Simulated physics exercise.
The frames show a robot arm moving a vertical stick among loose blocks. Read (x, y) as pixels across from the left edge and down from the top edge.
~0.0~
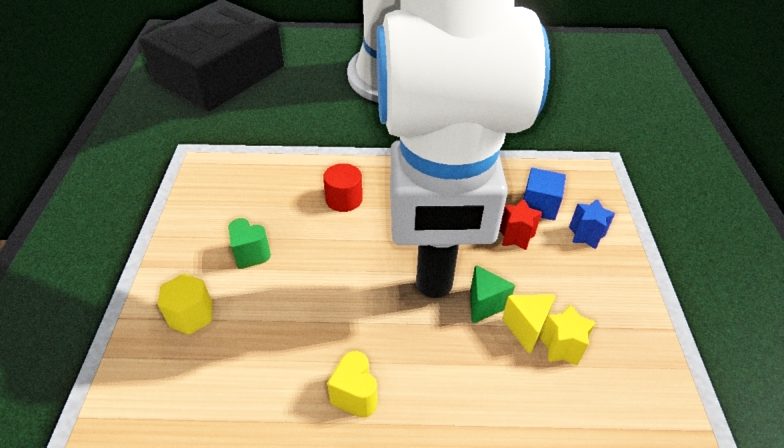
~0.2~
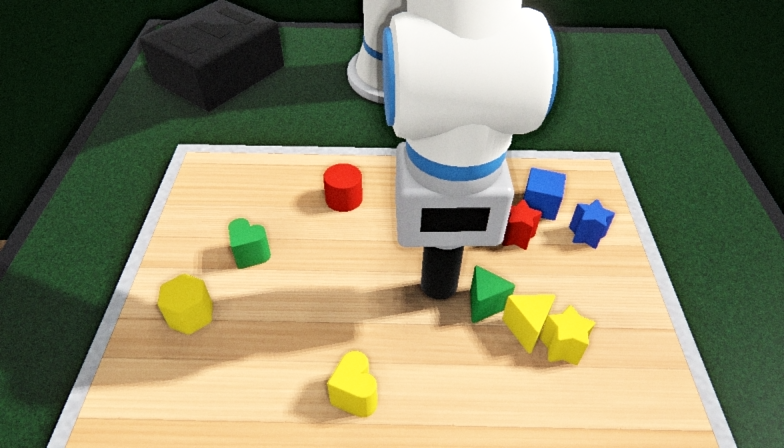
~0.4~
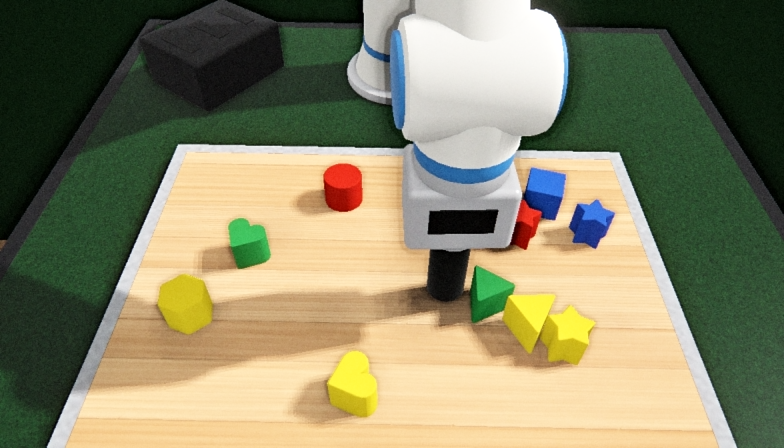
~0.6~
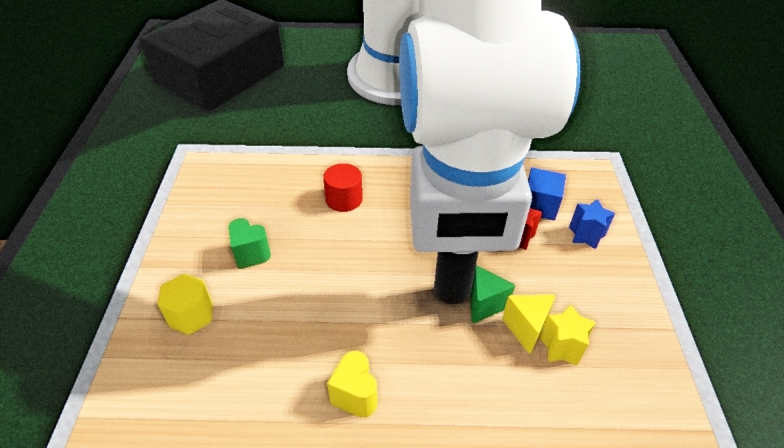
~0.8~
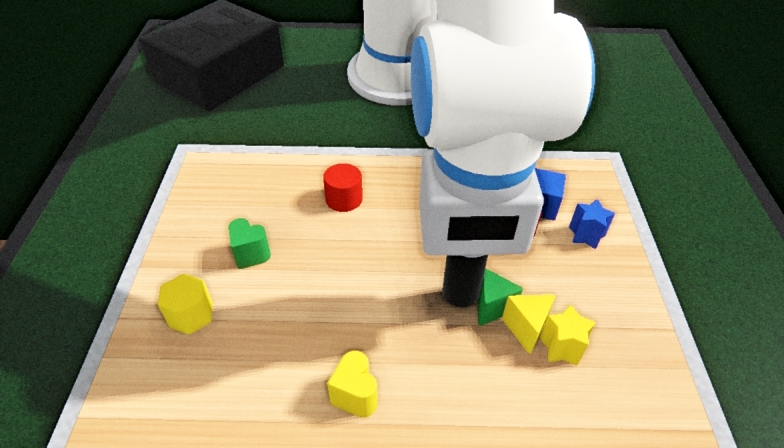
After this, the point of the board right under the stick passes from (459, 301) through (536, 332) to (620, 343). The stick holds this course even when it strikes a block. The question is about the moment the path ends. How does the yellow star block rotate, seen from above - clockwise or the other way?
Clockwise.
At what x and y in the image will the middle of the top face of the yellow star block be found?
I'd place it at (636, 362), taking the centre of its top.
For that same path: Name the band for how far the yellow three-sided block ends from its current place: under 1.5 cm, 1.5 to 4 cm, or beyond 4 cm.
Shift of over 4 cm.
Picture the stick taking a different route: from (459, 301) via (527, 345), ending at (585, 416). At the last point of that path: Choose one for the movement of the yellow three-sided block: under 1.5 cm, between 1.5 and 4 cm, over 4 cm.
By the end of the path, it will have gone past 4 cm.
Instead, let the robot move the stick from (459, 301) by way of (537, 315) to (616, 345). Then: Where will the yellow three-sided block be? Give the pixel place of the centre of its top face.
The top centre is at (549, 328).
What follows on the original path. One third of the way, stick at (512, 313); green three-sided block at (552, 306), turned 15° clockwise; yellow three-sided block at (554, 333); yellow star block at (594, 336), turned 35° anticlockwise.
Two thirds of the way, stick at (569, 331); green three-sided block at (611, 321); yellow three-sided block at (568, 348), turned 15° clockwise; yellow star block at (621, 356).
At the end, stick at (625, 334); green three-sided block at (670, 326), turned 15° clockwise; yellow three-sided block at (568, 348), turned 15° clockwise; yellow star block at (636, 362), turned 55° clockwise.
